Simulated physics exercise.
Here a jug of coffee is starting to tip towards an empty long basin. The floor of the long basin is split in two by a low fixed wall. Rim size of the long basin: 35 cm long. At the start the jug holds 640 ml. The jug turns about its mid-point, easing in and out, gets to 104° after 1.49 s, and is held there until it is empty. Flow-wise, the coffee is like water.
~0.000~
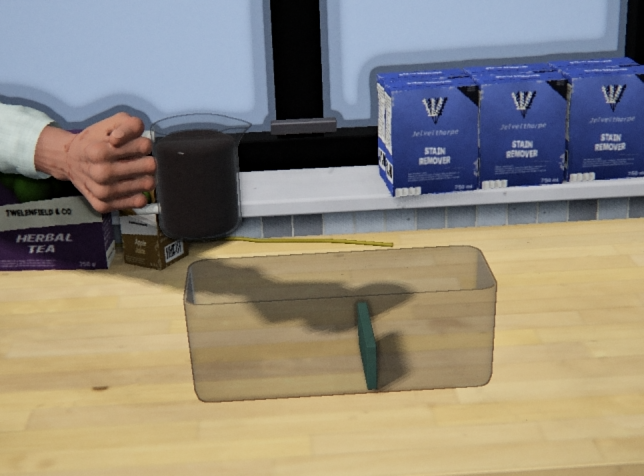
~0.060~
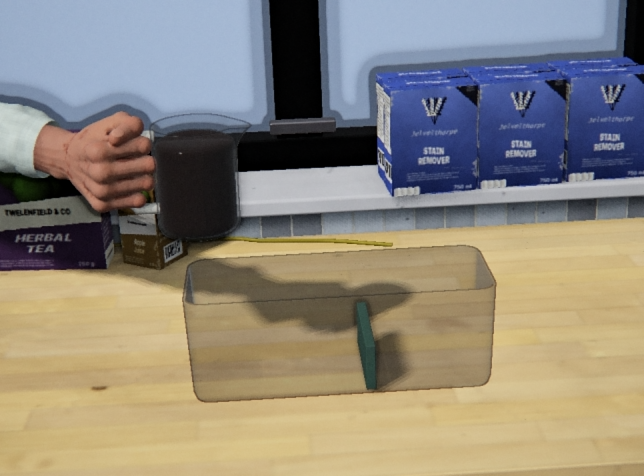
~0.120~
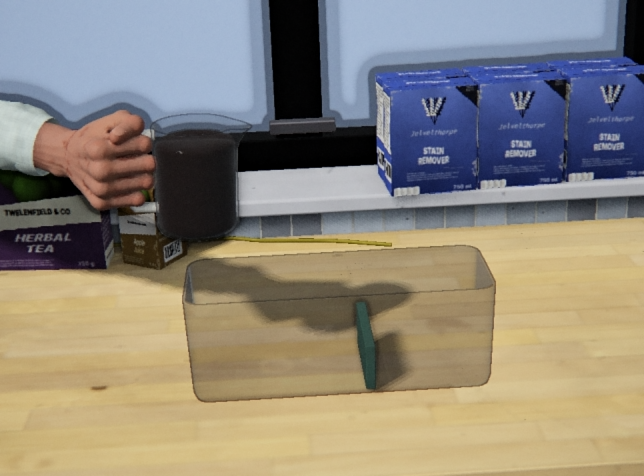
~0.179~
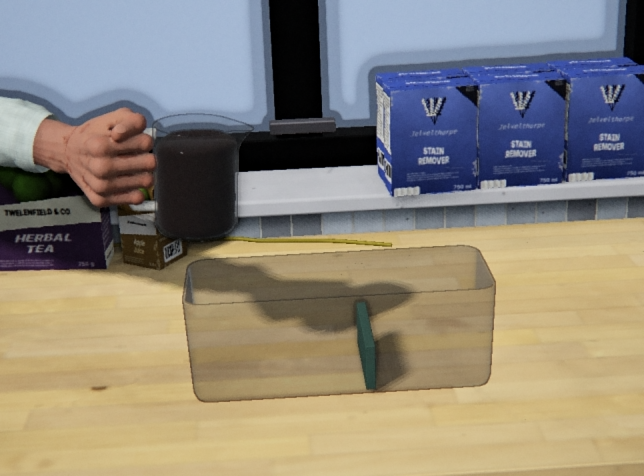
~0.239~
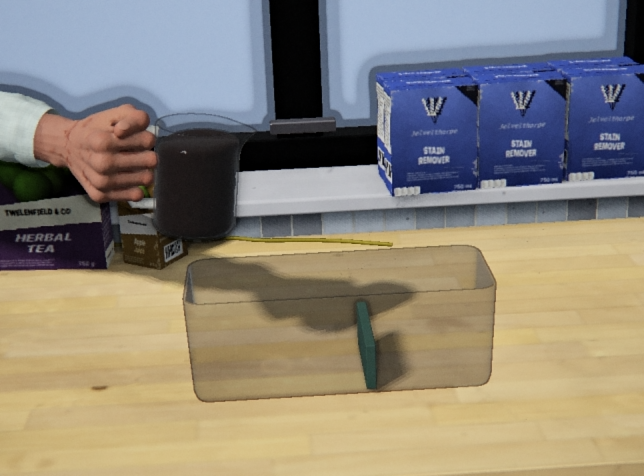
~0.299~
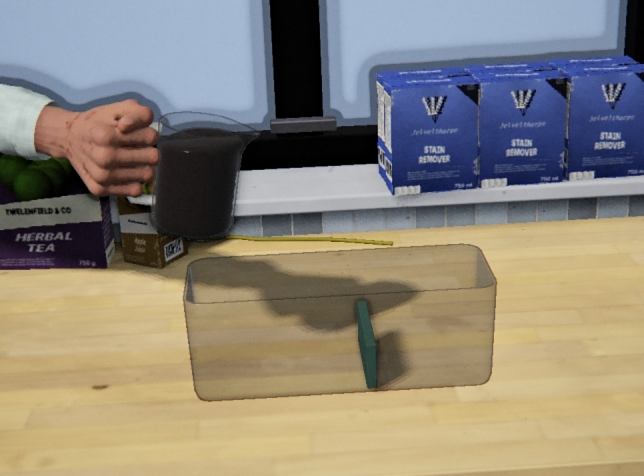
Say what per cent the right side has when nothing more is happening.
It has about 3 per cent.
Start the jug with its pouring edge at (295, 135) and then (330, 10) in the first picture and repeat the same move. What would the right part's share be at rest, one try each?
First 40, then 90 per cent.
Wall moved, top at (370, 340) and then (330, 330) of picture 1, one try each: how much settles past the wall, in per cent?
The first try gives 5 percent and the second 45 percent.
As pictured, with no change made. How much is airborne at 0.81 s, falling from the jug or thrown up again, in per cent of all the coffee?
Estimate: About 10 % of all of it.
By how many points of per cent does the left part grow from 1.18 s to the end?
Roughly 50 in a hundred.
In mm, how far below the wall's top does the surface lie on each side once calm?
Left 34 mm, right 56 mm.
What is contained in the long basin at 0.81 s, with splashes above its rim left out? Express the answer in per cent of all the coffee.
About 4 per cent.
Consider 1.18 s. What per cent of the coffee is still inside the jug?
About 36 percent.
By 0.81 s the tilt is 59° and 86 per cent is still to pour, 4 is left of the wall and 0 right of it.
By 1.18 s the tilt is 93° and 37 per cent is still to pour, 46 is left of the wall and 1 right of it.
By 1.57 s the tilt is 104° and 4 per cent is still to pour, 90 is left of the wall and 3 right of it.
By 1.99 s the tilt is 104° and 0 per cent is still to pour, 96 is left of the wall and 3 right of it.
At rest 96 per cent lies left of the wall, 3 right of it and 1 outside.
